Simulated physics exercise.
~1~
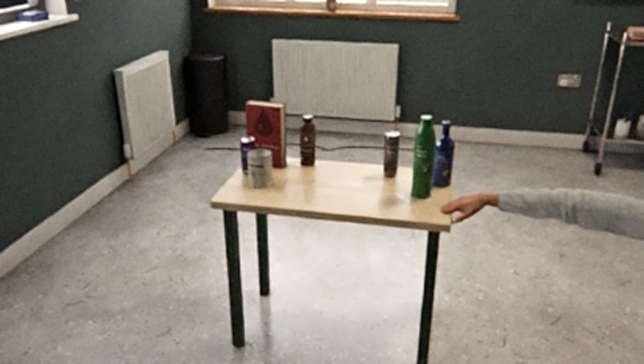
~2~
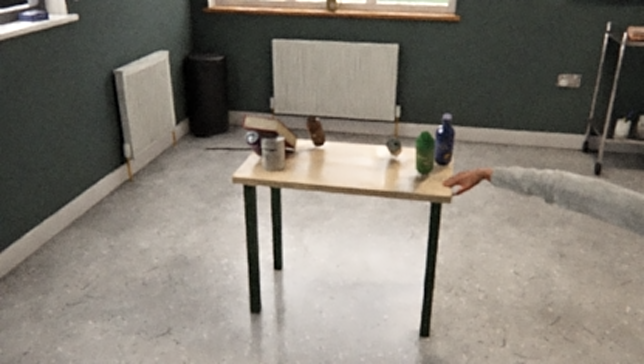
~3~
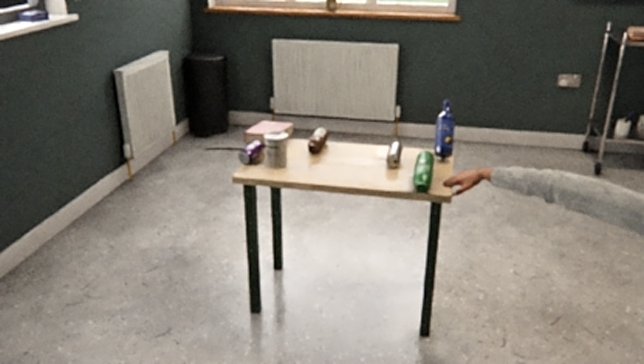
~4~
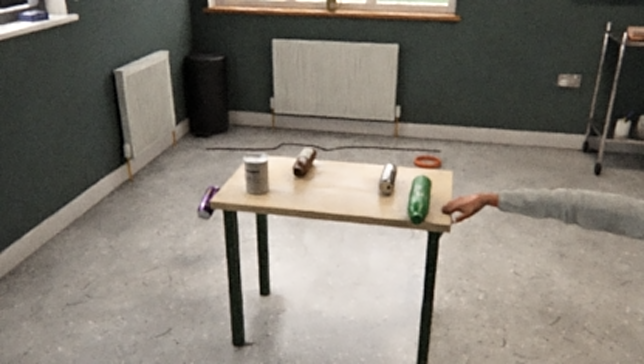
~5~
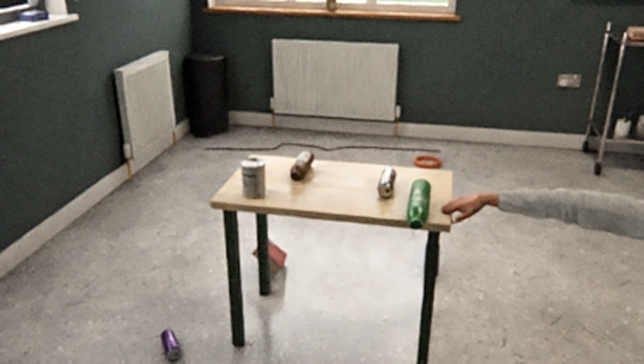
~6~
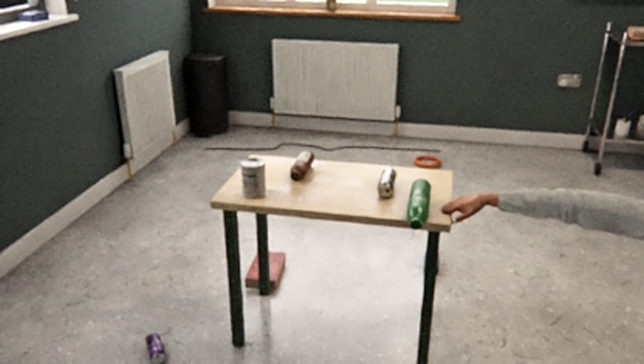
The clip opens on a light wooden table holding upright bottles, cans, a pale tin and a red book, with a hand at its right edge. The table shifts away from the viewer, and the book, both cans and the brown and green bottles tip over, while the blue bottle leans. The table then comes back toward the viewer, and the purple can drops off the left end as the book and blue bottle leave the tabletop. The can and book end on the floor. The brown bottle, green bottle and grey can lie toppled on top, beside the still upright tin.
